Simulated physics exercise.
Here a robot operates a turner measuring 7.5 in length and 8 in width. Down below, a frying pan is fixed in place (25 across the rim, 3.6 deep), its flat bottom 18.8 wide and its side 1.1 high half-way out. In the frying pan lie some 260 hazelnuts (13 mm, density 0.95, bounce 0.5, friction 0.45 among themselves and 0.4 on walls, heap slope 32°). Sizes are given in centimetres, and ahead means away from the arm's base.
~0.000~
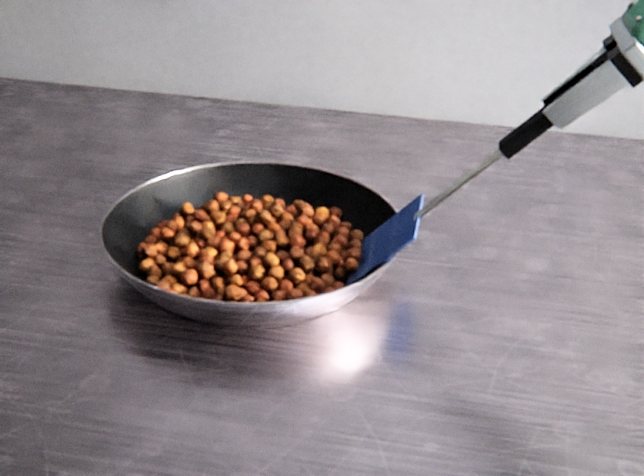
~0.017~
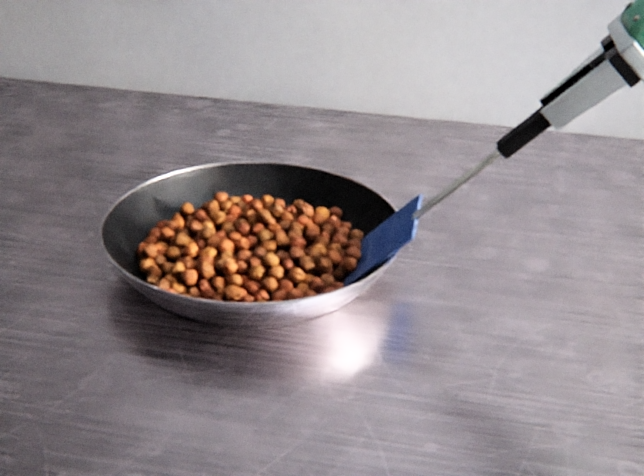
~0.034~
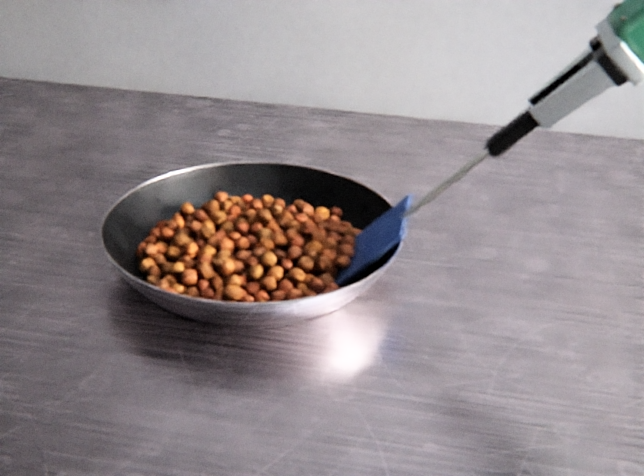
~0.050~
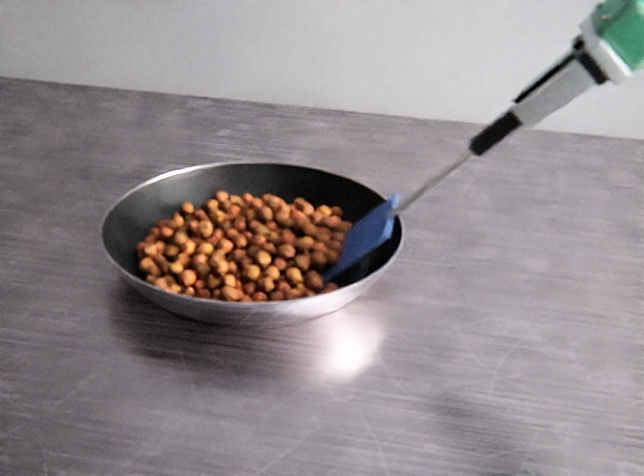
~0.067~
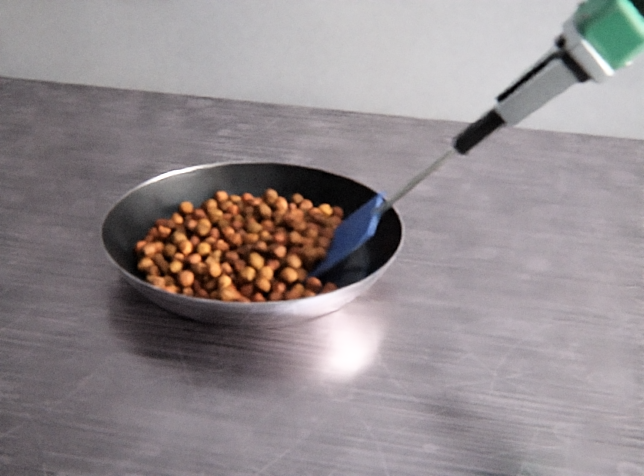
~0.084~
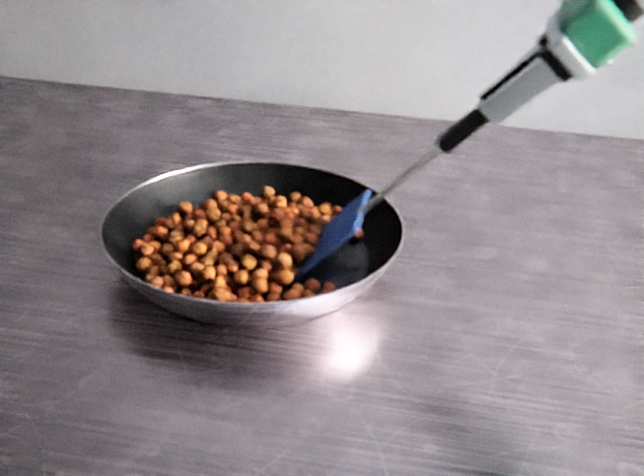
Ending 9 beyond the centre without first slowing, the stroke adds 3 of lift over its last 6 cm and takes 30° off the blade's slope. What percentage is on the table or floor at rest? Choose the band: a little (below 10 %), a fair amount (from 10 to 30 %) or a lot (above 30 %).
It is a fair amount, from 10 to 30 %.
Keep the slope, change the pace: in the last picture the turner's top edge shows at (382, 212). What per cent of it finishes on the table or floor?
My guess is around 5 percent.
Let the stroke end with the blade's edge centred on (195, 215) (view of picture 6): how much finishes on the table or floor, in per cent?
Estimate: Approx. 0 %.
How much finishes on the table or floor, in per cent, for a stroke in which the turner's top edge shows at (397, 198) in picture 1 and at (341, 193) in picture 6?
About 15 per cent.
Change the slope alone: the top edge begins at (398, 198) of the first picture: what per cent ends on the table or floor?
20 percent or so.
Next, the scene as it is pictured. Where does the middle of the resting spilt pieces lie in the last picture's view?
I'd point to somewhere close to (33, 219).
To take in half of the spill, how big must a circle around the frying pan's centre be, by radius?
22 cm.
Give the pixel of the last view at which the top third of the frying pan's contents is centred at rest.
Approximately at pixel (162, 225).
After 0.15 s, sloping 47°, highest piece 5 above the table; 263 in the frying pan.
After 0.21 s, sloping 36°, highest piece 6 above the table; 263 in the frying pan.
After 0.44 s, sloping 17°, highest piece 5 above the table; 229 in the frying pan, 31 on the table or floor, 3 on the blade or in flight.
After 1.49 s, sloping 17°, highest piece 4 above the table; 228 in the frying pan, 35 on the table or floor.
At rest, 228 in the frying pan, 35 on the table or floor. That is 13 % on the table or floor.
